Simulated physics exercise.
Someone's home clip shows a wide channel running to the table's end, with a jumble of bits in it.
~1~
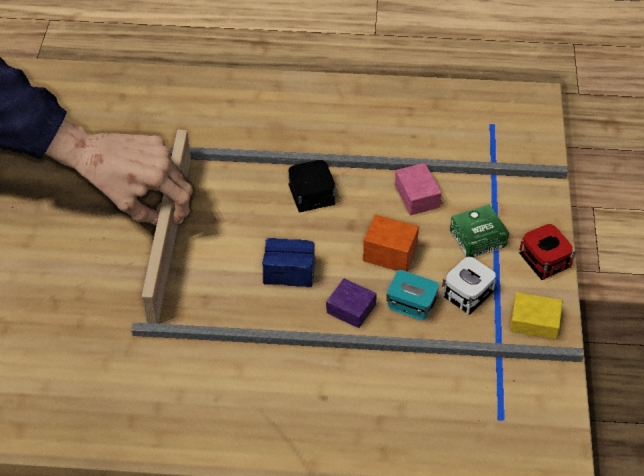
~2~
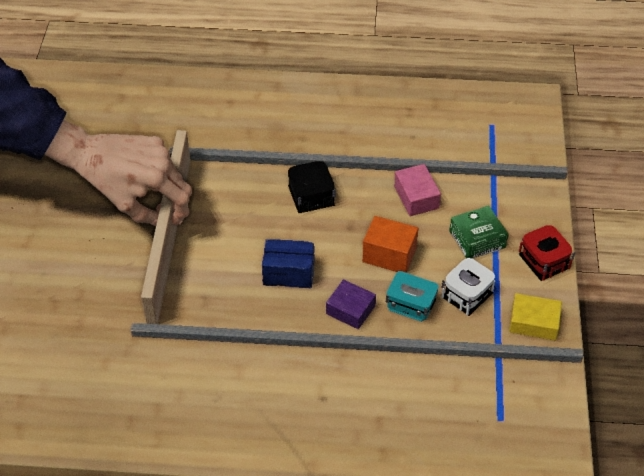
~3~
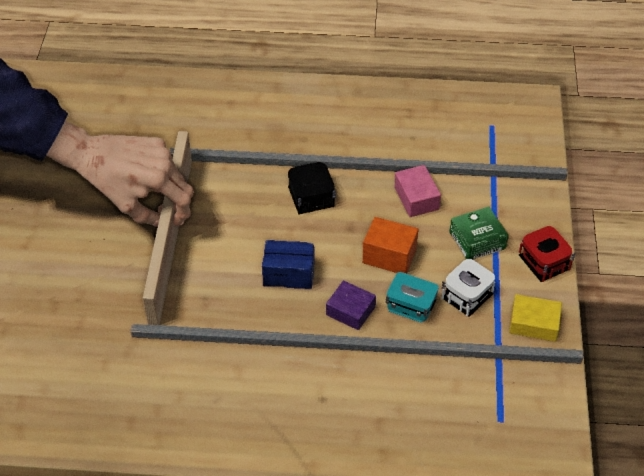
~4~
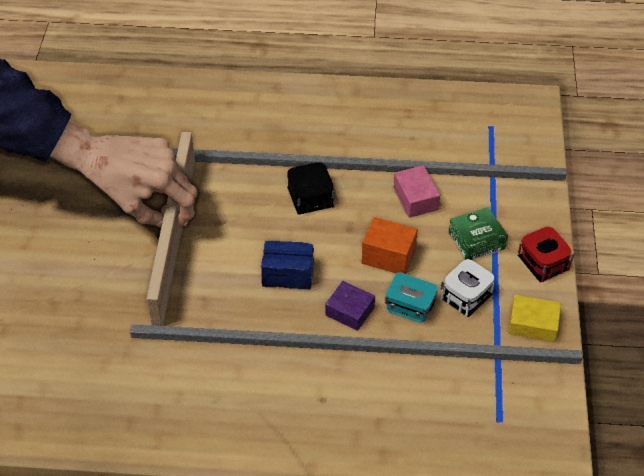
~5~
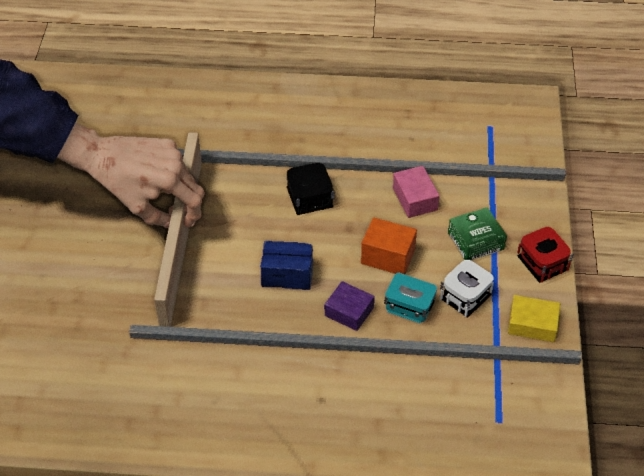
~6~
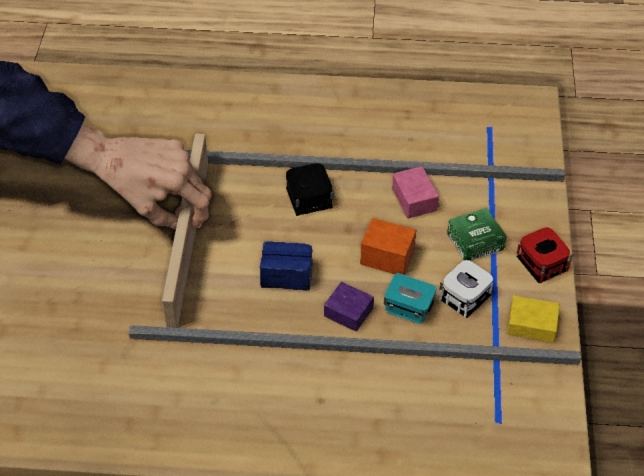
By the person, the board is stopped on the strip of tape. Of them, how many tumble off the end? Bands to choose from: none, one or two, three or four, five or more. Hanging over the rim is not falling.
Final answer: One or two.
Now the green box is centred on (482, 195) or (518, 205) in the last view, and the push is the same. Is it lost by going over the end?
Taking them in order, it drops away and then it drops away.
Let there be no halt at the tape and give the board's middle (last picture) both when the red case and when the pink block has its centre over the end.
Red case: (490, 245); pink block: (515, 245).
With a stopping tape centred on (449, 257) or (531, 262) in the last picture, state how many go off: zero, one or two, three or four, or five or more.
Well, the first gives zero and the second gives five or more.
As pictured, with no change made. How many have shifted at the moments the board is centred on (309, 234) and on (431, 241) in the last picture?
It comes to 2 for the first spot, 9 for the other.
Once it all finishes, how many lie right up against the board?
At rest, 4 are in contact.
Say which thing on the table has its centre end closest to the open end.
The foremost one is the white case.
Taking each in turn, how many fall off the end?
Fallen: 2.
Soon after, none off yet; red case at rest near (544, 255); yellow block at rest near (533, 319); green box at rest near (477, 235).
At rest, the number that fall off is one or two; fallen, yellow block and red case.
